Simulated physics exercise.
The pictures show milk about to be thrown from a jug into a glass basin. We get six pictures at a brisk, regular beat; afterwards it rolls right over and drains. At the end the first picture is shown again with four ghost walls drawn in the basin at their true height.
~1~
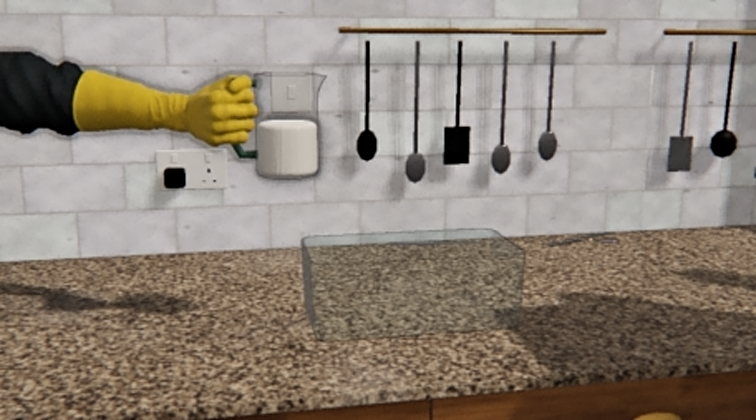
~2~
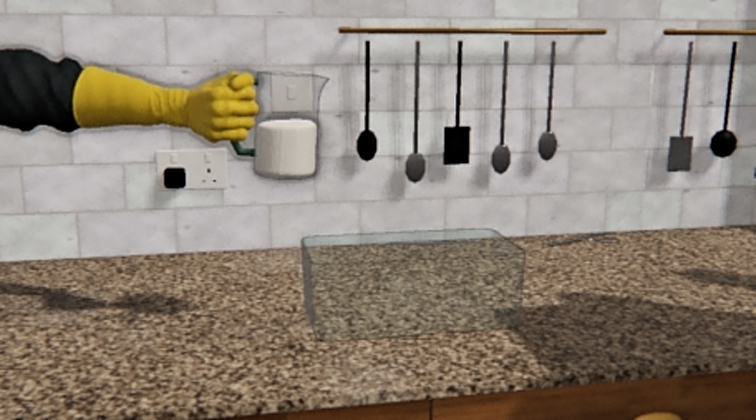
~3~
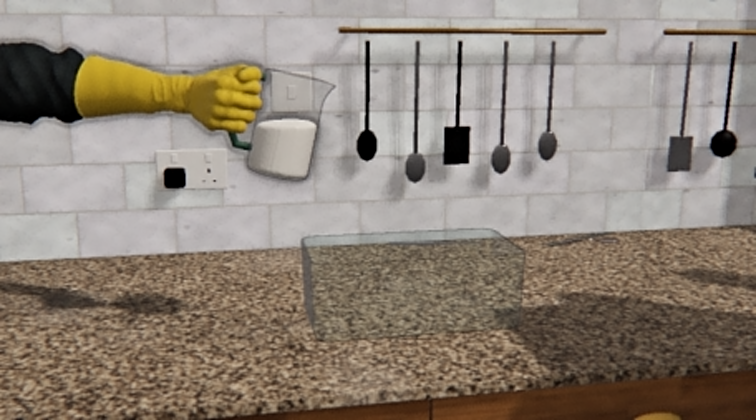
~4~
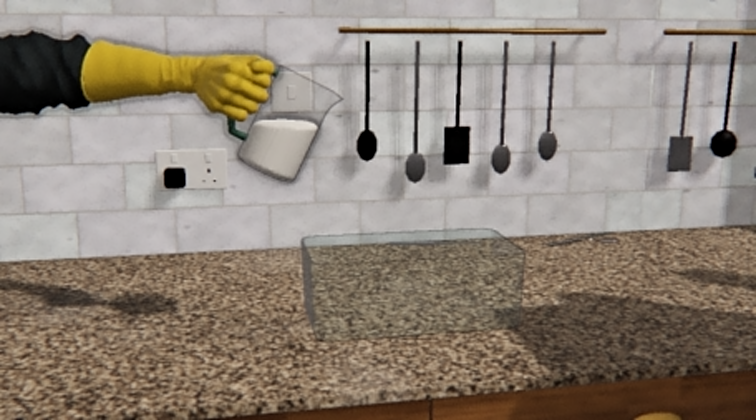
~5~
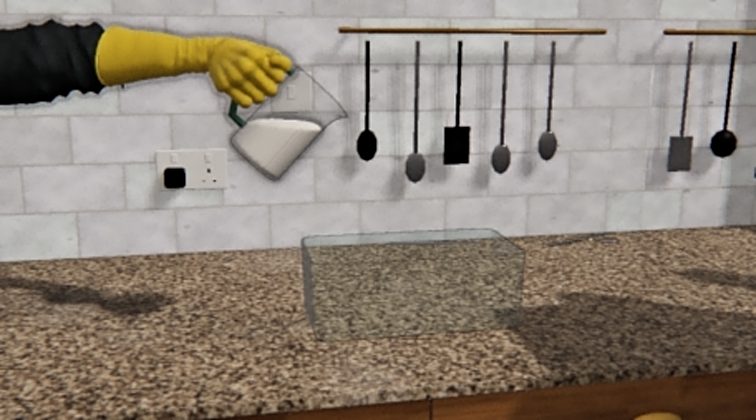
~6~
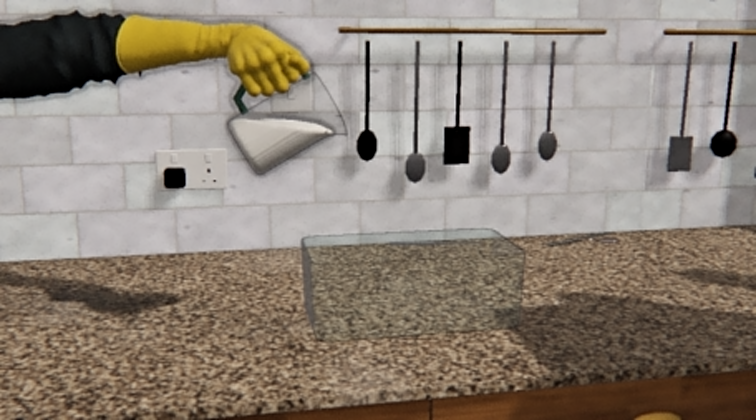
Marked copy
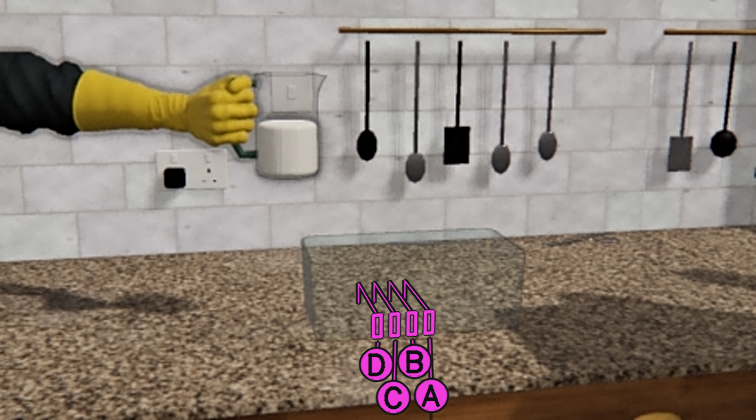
The clip opens on a yellow-gloved hand holding an upright jug of milk above and left of an empty glass basin on a speckled counter. The hand tilts the jug rightward, slightly at first, then steeply, as the milk slides toward the lip but stays inside.
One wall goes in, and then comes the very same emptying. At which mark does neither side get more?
Go for B.
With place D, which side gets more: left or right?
The right side.
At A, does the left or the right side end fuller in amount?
The left side.
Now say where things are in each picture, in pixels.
Upright, lip at (326, 76); basin from (314, 341) to (519, 326); nothing has left yet, in the first picture.
Tipped about 3°, lip at (328, 78); nothing has left yet, in the second picture.
Tipped about 13°, lip at (335, 85); nothing has left yet, in the third picture.
Tipped about 27°, lip at (343, 98); nothing has left yet, in the fourth picture.
Tipped about 43°, lip at (347, 116); nothing has left yet, in the fifth picture.
Tipped about 61°, lip at (347, 134); nothing has left yet, in the sixth picture.
In magenta, A at (429, 338); B at (412, 339); C at (395, 341); D at (378, 342).
Choosing A, about 84 % ends left of the wall and 9 % right of it; 7 % is lost outside.
Choosing B, about 49 % ends left of the wall and 47 % right of it; 4 % is lost outside.
Choosing C, about 12 % ends left of the wall and 85 % right of it; 4 % is lost outside.
Choosing D, about 7 % ends left of the wall and 89 % right of it; 4 % is lost outside.
